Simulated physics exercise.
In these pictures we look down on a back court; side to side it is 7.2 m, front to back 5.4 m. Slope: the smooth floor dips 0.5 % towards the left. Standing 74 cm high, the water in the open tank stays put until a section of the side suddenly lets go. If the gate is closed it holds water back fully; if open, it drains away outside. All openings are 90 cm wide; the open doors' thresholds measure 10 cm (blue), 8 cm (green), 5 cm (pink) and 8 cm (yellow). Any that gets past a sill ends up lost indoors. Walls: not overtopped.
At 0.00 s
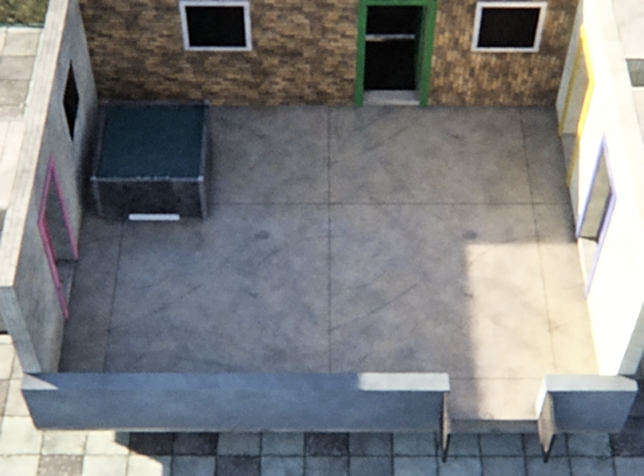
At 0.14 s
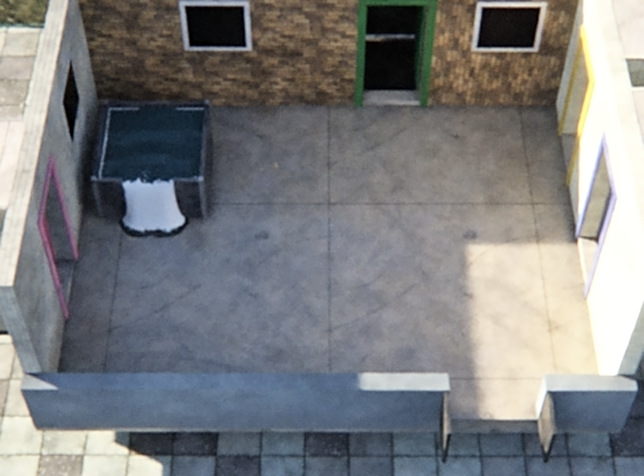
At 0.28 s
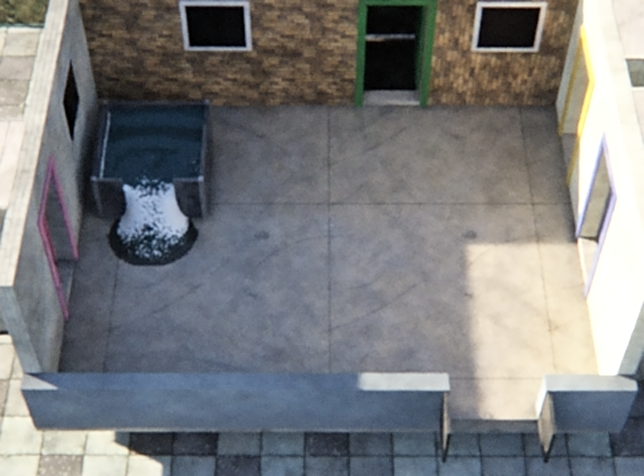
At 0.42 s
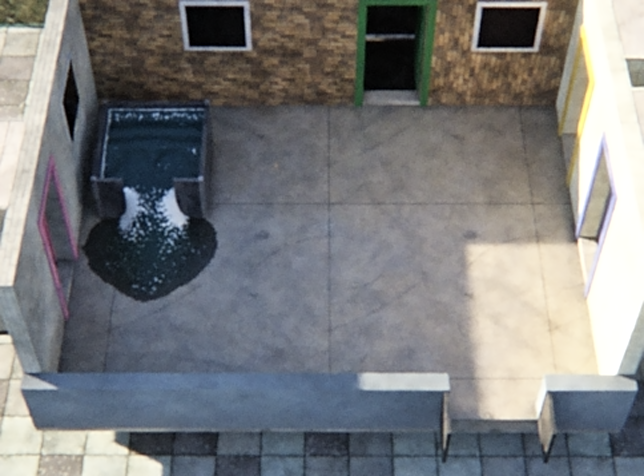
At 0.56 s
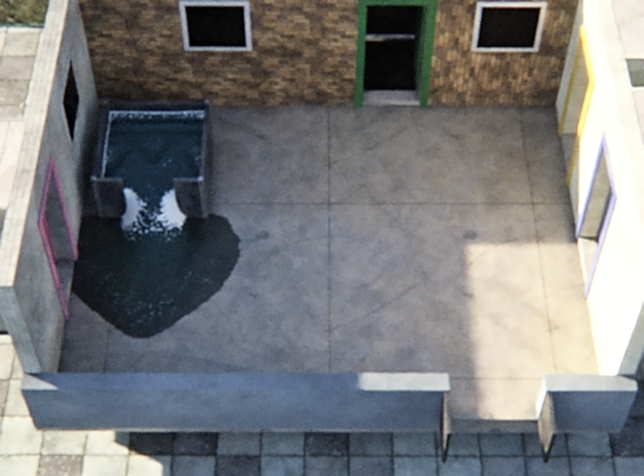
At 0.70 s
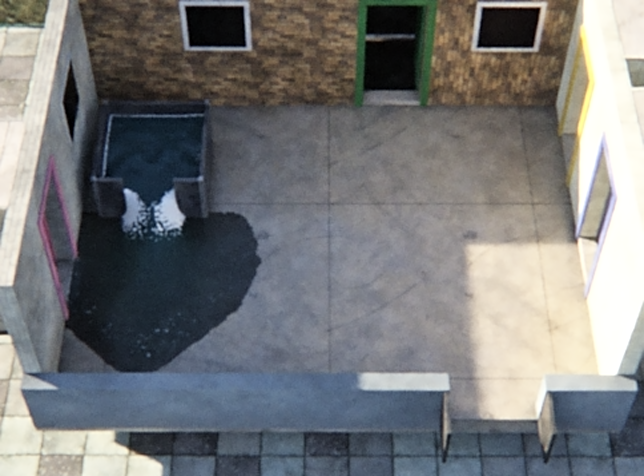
Dark water poured out through a gap in the front of an open tank in the back left corner of a walled court, spreading across the floor to the left wall and toward the front.
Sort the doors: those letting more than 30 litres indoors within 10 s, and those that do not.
The blue door is among those that do not; the green door is among those that do not; the pink door is among those letting more in; the yellow door is among those that do not.
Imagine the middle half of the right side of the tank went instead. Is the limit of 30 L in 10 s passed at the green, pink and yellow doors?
Against that limit: Green below, pink not over, yellow above.
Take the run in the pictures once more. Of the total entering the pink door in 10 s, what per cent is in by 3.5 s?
I'd say close to 65 percent.
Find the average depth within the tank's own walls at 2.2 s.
Depth, averaged: Around 34 centimetres.
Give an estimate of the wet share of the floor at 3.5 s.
Wet share: About 40 %.
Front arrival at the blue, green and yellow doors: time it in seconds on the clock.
Blue: 4.5 s; green: 9.0 s; yellow: 6.5 s.
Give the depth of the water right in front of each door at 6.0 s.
In centimetres, the blue door has 9, the green door 0, the pink door 8 and the yellow door 0.
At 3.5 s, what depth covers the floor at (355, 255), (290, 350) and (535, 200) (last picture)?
Roughly 0, 9, 0 cm.
After 1.4 s water covers 25 % of the floor and is deepest (40 cm) near (54, 403); blue door not reached, green door not reached, pink door 13 cm at the sill, 18 L in, yellow door not reached.
After 2.2 s water covers 30 % of the floor and is deepest (32 cm) near (59, 367); blue door not reached, green door not reached, pink door 10 cm at the sill, 48 L in, yellow door not reached.
After 3.5 s water covers 40 % of the floor and is deepest (18 cm) near (54, 403); blue door not reached, green door not reached, pink door 8 cm at the sill, 67 L in, yellow door not reached.
After 6.0 s water covers 65 % of the floor and is deepest (11 cm) near (55, 391); blue door 9 cm at the sill, 0 L in, green door not reached, pink door 8 cm at the sill, 94 L in, yellow door not reached.
After 10.0 s water covers 80 % of the floor and is deepest (8 cm) near (515, 129); blue door 4 cm at the sill, 0 L in, green door 5 cm at the sill, 0 L in, pink door 4 cm at the sill, 102 L in, yellow door 4 cm at the sill, 0 L in.
